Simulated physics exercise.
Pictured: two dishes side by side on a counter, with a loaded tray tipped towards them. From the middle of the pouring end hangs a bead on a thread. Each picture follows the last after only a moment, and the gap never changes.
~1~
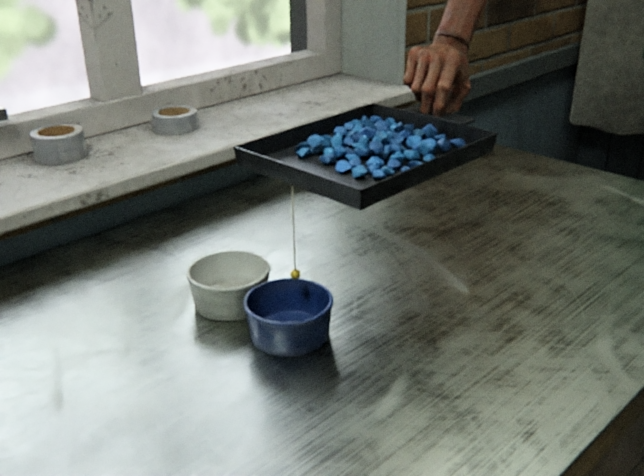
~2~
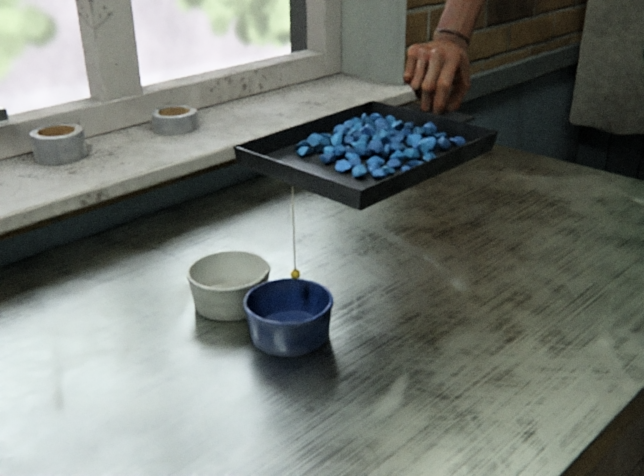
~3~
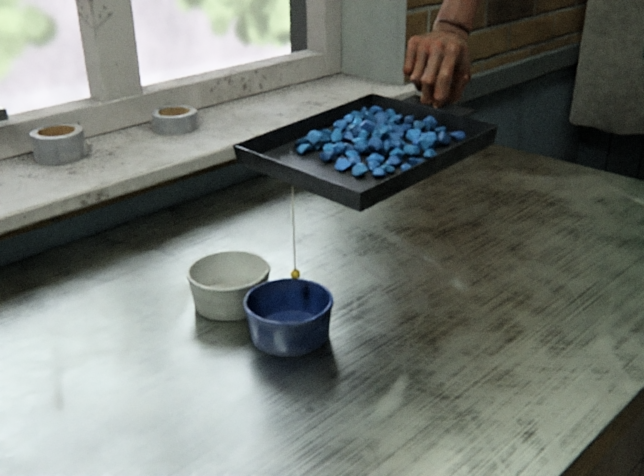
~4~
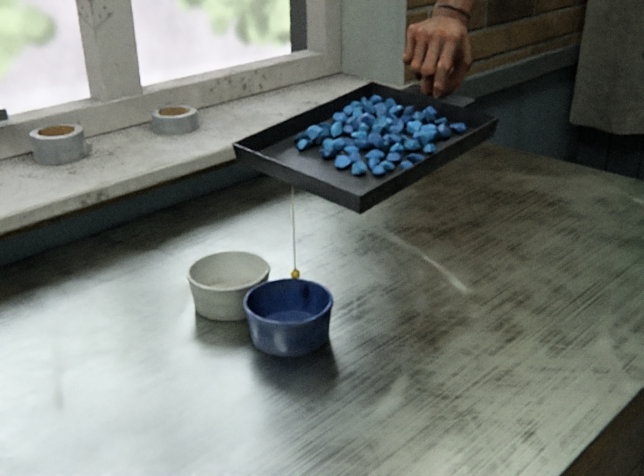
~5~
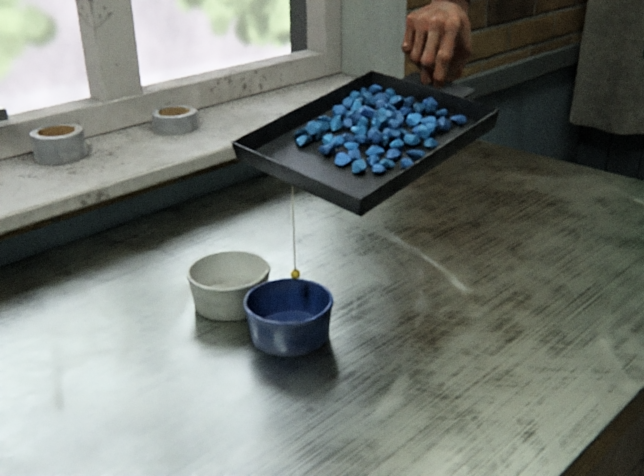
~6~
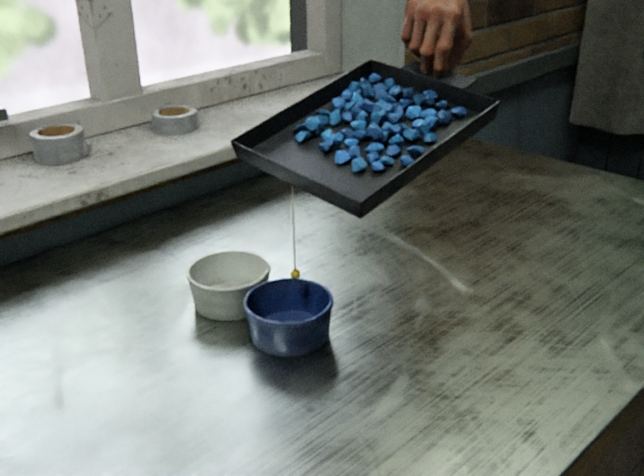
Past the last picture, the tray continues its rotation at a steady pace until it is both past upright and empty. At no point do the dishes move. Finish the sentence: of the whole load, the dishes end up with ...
... less than half.
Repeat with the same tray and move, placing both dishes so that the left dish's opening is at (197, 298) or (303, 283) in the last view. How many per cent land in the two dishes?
It comes to roughly 20 per cent in one try and roughly 40 per cent in the next.
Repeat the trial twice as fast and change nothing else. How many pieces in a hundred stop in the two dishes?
Around 10 in every hundred.
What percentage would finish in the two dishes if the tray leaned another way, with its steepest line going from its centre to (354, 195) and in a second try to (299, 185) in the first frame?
Case one near 10 %; case two near 30 %.
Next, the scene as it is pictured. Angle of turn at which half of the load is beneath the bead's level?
Angle: Close to 105°.
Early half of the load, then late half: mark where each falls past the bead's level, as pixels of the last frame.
The early half goes through (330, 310), the late half through (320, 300).
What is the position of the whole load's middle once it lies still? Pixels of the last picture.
Near pixel (330, 363).
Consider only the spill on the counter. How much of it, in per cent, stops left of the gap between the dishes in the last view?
Some 10 %.
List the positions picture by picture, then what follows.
Corners of the pouring end at (237, 146) and (361, 188), level; middle of the load at (380, 143), aquarium stones; left dish at (198, 297); right dish at (257, 331); bead on its thread at (295, 274), in the first frame.
Corners of the pouring end at (237, 146) and (361, 189), level; middle of the load at (380, 142), in the second frame.
Corners of the pouring end at (237, 145) and (360, 191), tipped barely, lowest at the right corner; middle of the load at (380, 137), in the third frame.
Corners of the pouring end at (236, 143) and (360, 194), tipped a little, lowest at the right corner; middle of the load at (379, 131), in the fourth frame.
Corners of the pouring end at (235, 141) and (360, 197), tipped a little, lowest at the right corner; middle of the load at (379, 124), in the fifth frame.
Corners of the pouring end at (234, 140) and (359, 200), tipped a little, lowest at the right corner; middle of the load at (379, 118); left dish at (198, 297); right dish at (257, 331), in the sixth frame.
Soon after the last picture, tray tipped steeply; nearly all on the tray; a stray few in the air.
A little later, tray tipped right over; most on the tray; a small part outside both; a stray few in the air.
Later still, tray tipped past a quarter turn; about a quarter in the right dish; most outside both.
At rest, tray tipped past a quarter turn; about a quarter in the right dish; none in the left dish; most outside both.
